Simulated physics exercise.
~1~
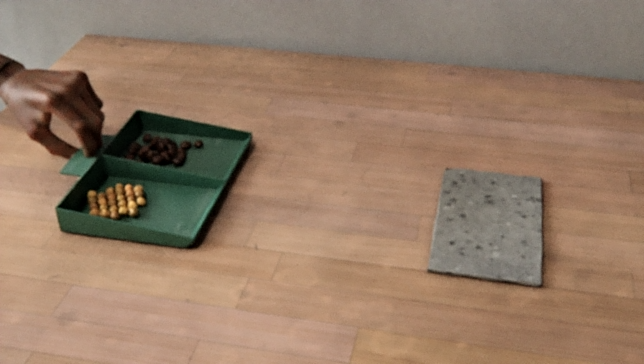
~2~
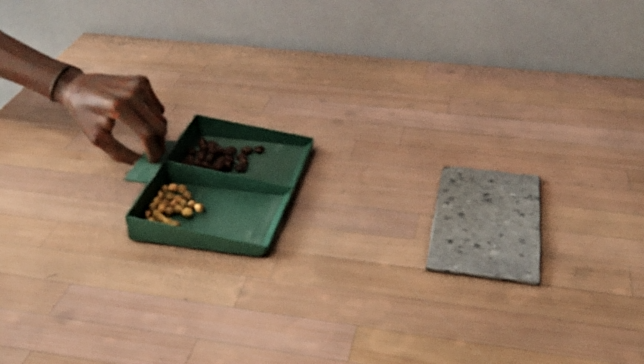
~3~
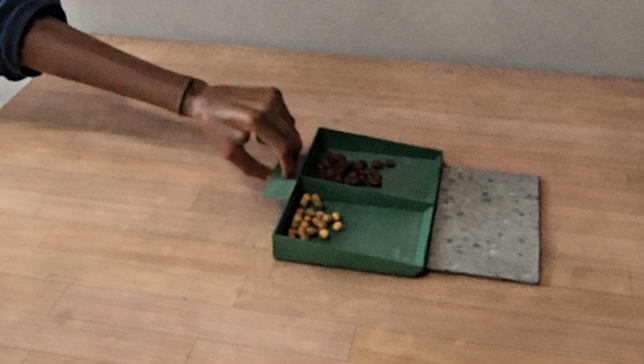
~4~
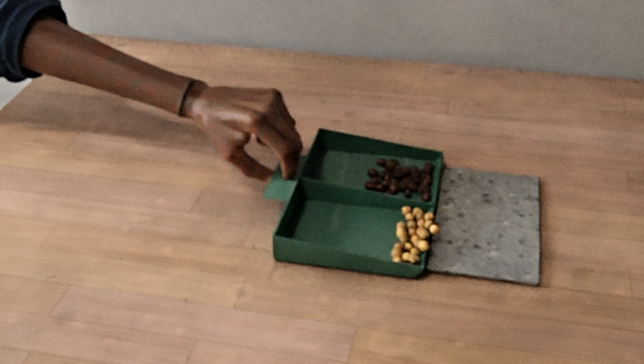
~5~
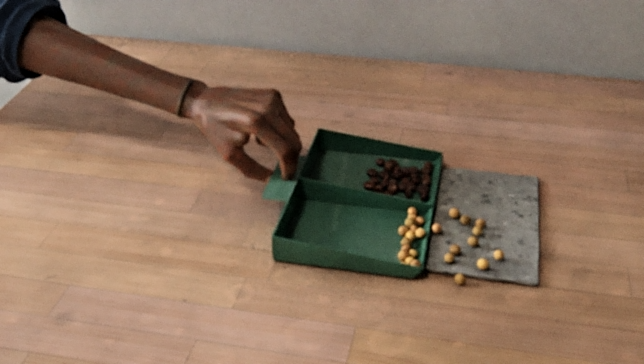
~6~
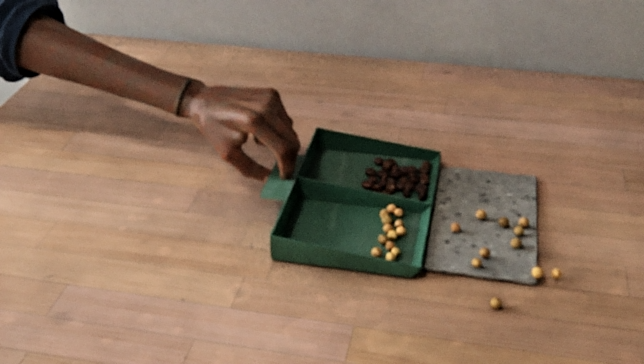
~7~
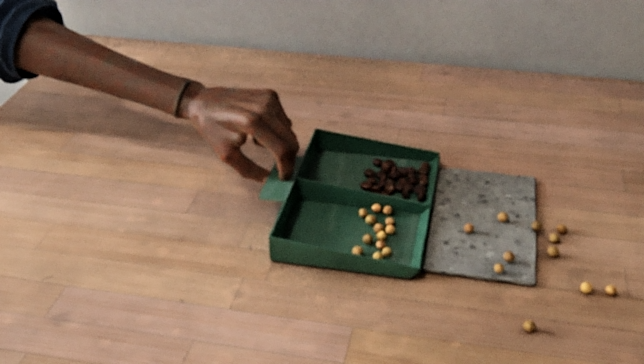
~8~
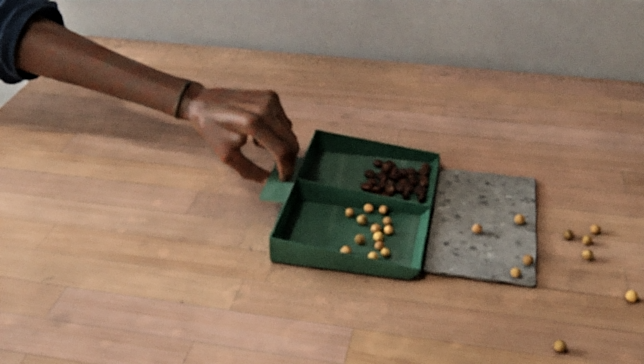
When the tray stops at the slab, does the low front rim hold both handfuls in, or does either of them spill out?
The nearer handful of yellowish balls partly spills out over the rim and across the slab. The farther handful of dark pieces slides up to the rim and is held inside the tray.
